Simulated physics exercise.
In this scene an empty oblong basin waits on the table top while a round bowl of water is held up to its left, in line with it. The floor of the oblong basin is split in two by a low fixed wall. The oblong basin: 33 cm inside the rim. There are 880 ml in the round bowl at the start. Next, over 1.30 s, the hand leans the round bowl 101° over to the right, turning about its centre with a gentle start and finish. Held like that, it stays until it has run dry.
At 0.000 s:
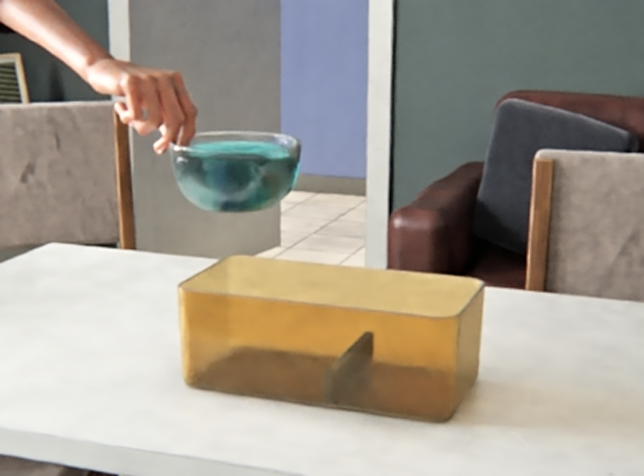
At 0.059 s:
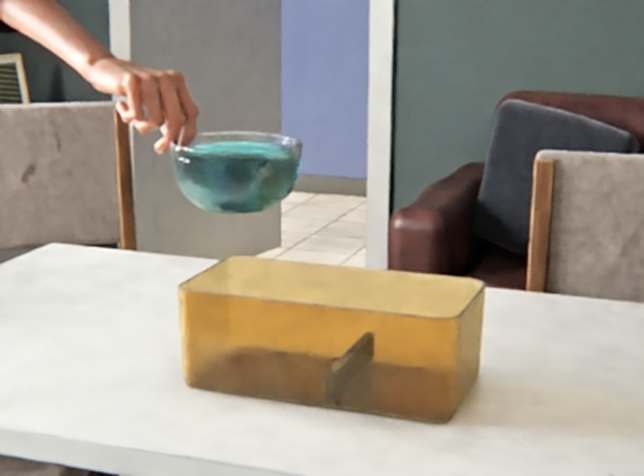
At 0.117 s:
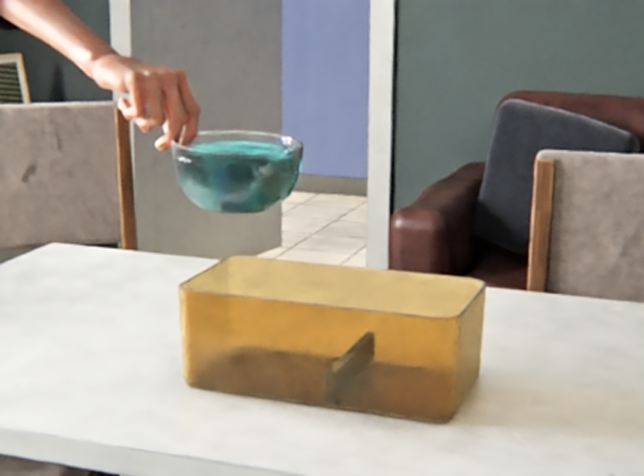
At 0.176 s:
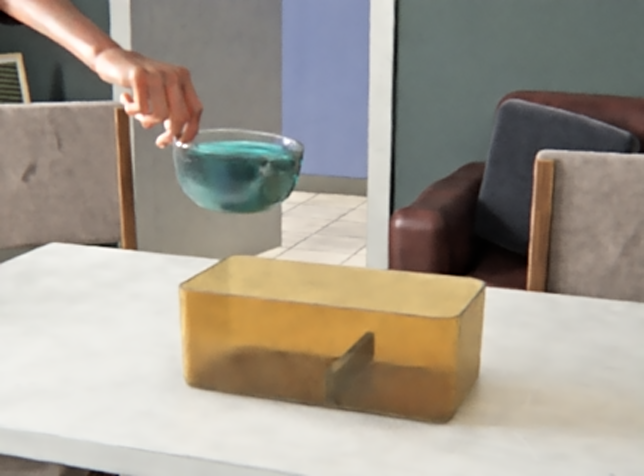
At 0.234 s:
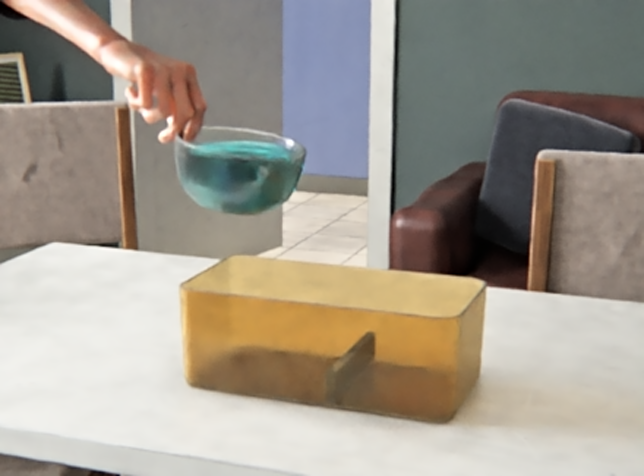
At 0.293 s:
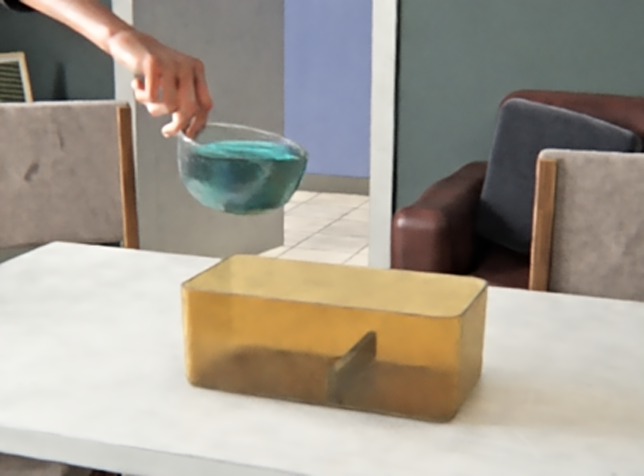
In this clip, a hand holds a clear round bowl of blue-green water above and to the left of an amber oblong basin on a white table, then slowly tilts the bowl slightly to the right.
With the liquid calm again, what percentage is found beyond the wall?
Beyond the wall there is roughly 54 percent.
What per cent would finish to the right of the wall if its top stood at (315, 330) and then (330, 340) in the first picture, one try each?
Around 85 and 70 percent, in that order.
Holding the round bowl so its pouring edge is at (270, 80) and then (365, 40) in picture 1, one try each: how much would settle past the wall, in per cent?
I'd say 40 percent on the first go, 65 percent on the next.
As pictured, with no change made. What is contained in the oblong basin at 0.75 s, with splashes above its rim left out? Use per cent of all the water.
Around 22 percent.
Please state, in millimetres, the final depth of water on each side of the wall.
Final reading - left some 14 mm, right some 22 mm.
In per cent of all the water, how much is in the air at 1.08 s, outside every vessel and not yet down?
Near 6 percent.
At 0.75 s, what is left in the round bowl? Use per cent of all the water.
I reckon about 48 in a hundred is still held.
By 0.75 s the tilt is 62° and 48 per cent is still to pour, 7 is left of the wall and 15 right of it.
By 1.08 s the tilt is 94° and 6 per cent is still to pour, 34 is left of the wall and 53 right of it.
By 1.42 s the tilt is 101° and 0 per cent is still to pour, 46 is left of the wall and 54 right of it.
By 1.80 s the tilt is 101° and 0 per cent is still to pour, 46 is left of the wall and 54 right of it.
At rest 46 per cent lies left of the wall, 54 right of it and 0 outside.
